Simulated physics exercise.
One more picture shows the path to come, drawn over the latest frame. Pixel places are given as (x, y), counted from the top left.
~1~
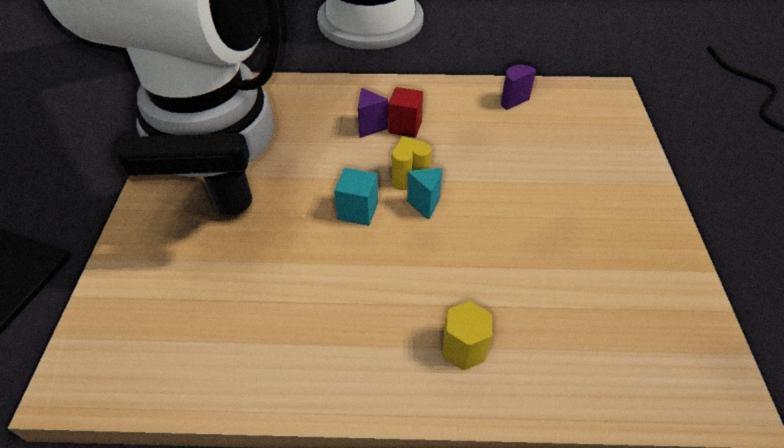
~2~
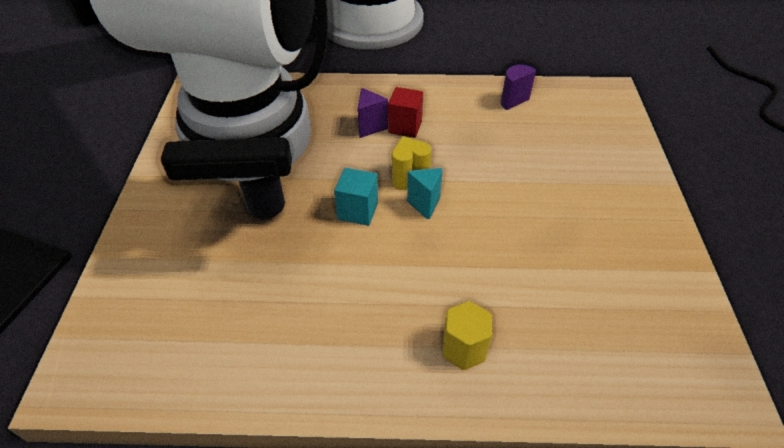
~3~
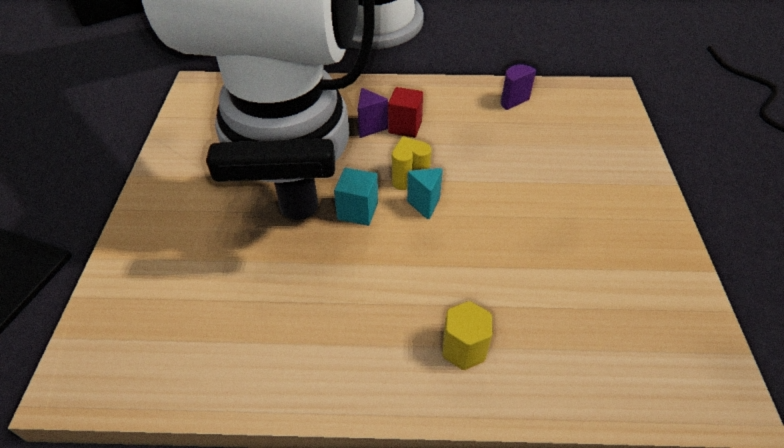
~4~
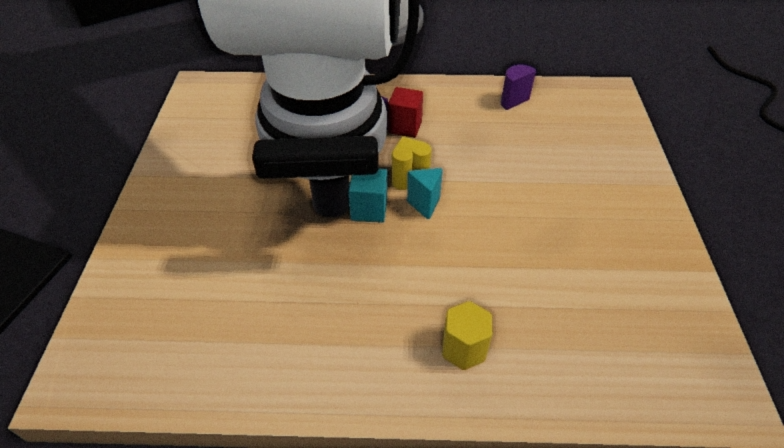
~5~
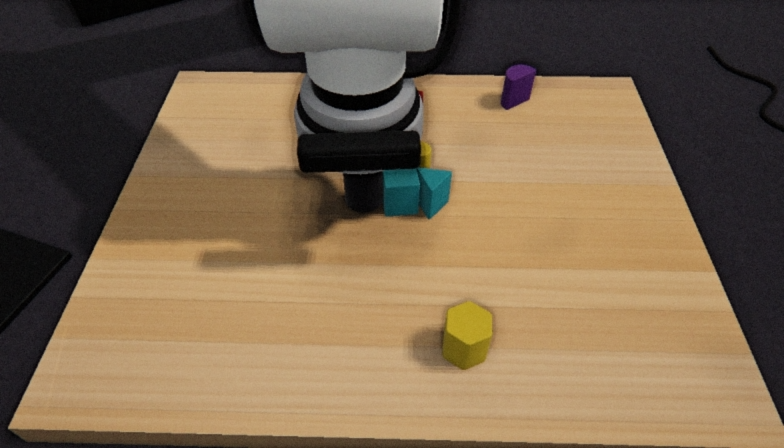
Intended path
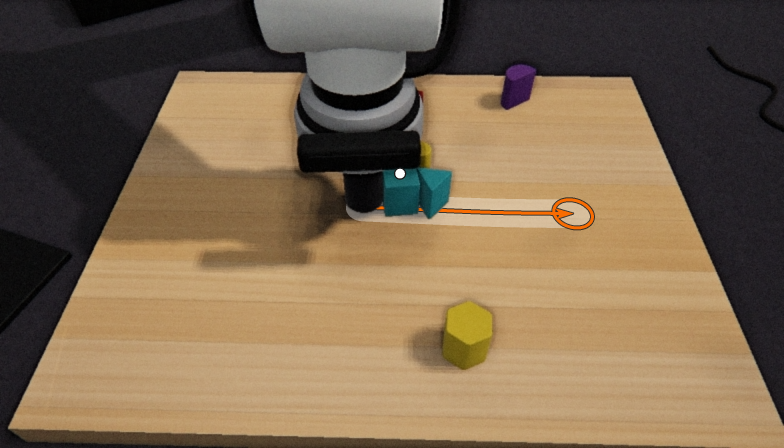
A white and black robot arm stands at the upper left of a light wooden board on a dark surface, seen from above at an angle by a still camera. Turquoise, yellow, red and purple blocks sit around the upper middle, with another purple one at upper right and a yellow hexagonal one below. The arm slides right, pushing the turquoise cube against the turquoise triangular block, which shifts slightly.
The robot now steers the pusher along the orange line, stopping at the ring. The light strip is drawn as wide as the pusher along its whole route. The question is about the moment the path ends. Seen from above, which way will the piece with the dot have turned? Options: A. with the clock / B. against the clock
It's B.
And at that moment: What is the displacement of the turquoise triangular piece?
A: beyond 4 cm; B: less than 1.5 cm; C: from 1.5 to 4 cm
A (beyond 4 cm)
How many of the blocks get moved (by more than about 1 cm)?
Count: 2.
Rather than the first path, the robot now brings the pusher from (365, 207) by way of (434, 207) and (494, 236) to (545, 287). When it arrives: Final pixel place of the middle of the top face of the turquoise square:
The middle of its top is at (508, 175).
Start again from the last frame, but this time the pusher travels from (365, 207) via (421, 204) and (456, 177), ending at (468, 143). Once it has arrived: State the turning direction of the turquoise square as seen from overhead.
With the clock.
Drawn move, from (365, 207) to (573, 214); the dot is on the turquoise square.
The first path, step by step. One third of the way, pusher (436, 202); turquoise square (473, 172), turned 20° anticlockwise; turquoise triangular piece (503, 169).
Two thirds of the way, pusher (506, 205); turquoise square (541, 169), turned 40° anticlockwise; turquoise triangular piece (563, 158), turned 25° anticlockwise.
At the end, pusher (576, 206); turquoise square (587, 159), turned 75° anticlockwise; yellow heart-shaped block still; turquoise triangular piece (593, 141), turned 60° anticlockwise.
